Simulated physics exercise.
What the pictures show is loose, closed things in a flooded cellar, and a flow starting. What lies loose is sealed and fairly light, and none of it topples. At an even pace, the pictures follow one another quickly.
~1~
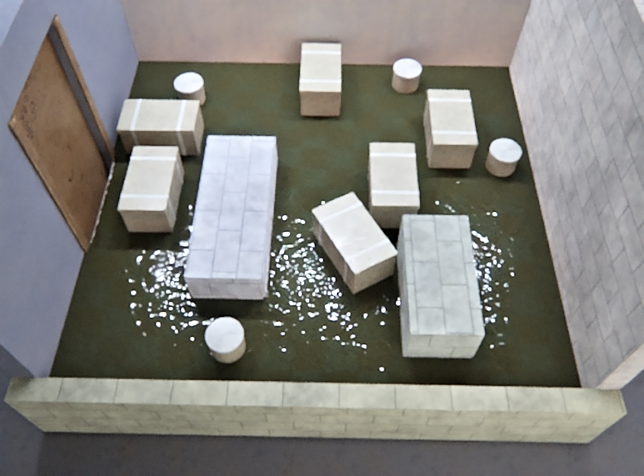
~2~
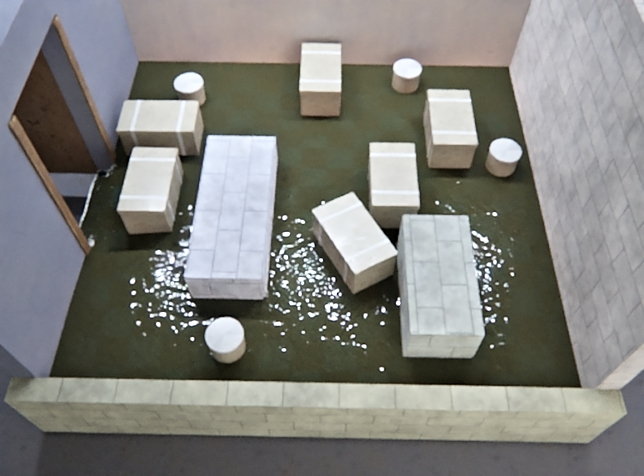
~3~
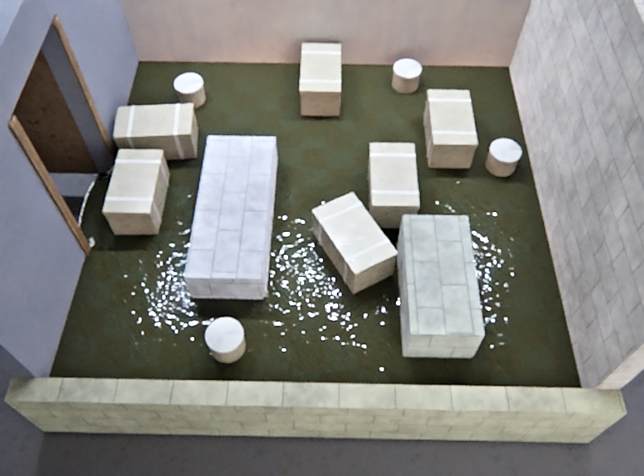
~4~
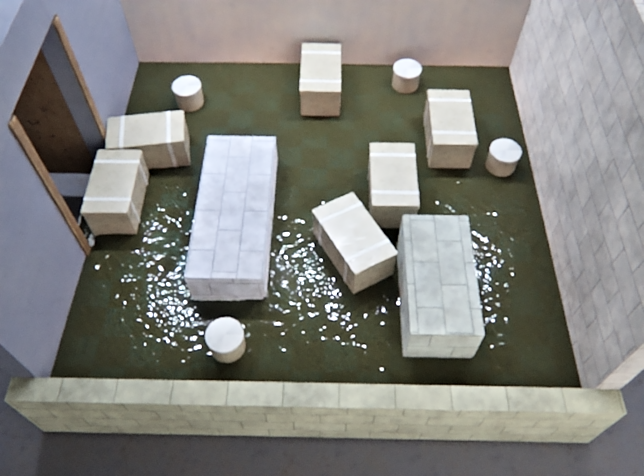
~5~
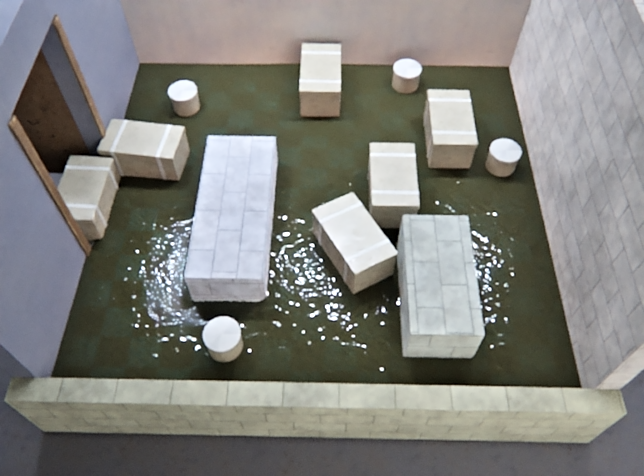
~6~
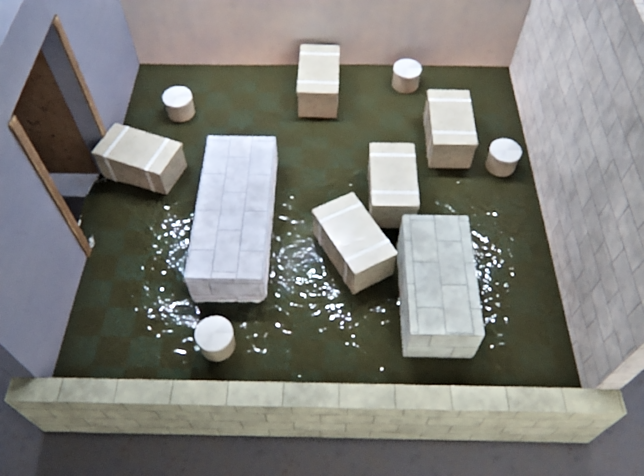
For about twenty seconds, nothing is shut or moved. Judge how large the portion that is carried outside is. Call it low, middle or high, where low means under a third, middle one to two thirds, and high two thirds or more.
Middle.
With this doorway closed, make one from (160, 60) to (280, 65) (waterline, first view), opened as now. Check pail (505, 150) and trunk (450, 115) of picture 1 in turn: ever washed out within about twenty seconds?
Taking them in order, the first never leaves and the second leaves.
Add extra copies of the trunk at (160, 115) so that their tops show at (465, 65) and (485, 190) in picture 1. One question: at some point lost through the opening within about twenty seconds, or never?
Remains, remains.
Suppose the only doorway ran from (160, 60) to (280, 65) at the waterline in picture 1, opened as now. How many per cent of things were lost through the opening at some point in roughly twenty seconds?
Close to 90 %.
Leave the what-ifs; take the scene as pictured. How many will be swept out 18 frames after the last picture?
That makes 4.
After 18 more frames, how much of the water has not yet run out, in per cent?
It comes to about 70 parts in a hundred.
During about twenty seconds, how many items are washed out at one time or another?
So the number is 5.
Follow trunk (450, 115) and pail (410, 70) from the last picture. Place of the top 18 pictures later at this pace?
They should end up near (412, 118) and (350, 71) respectively.
A moment on, 2 of 10 are out; 8 afloat.
Next, 4 of 10 are out; 6 afloat.
Later, 5 of 10 are out; 5 afloat.
In the end, 5 of 10 are out; 5 afloat.
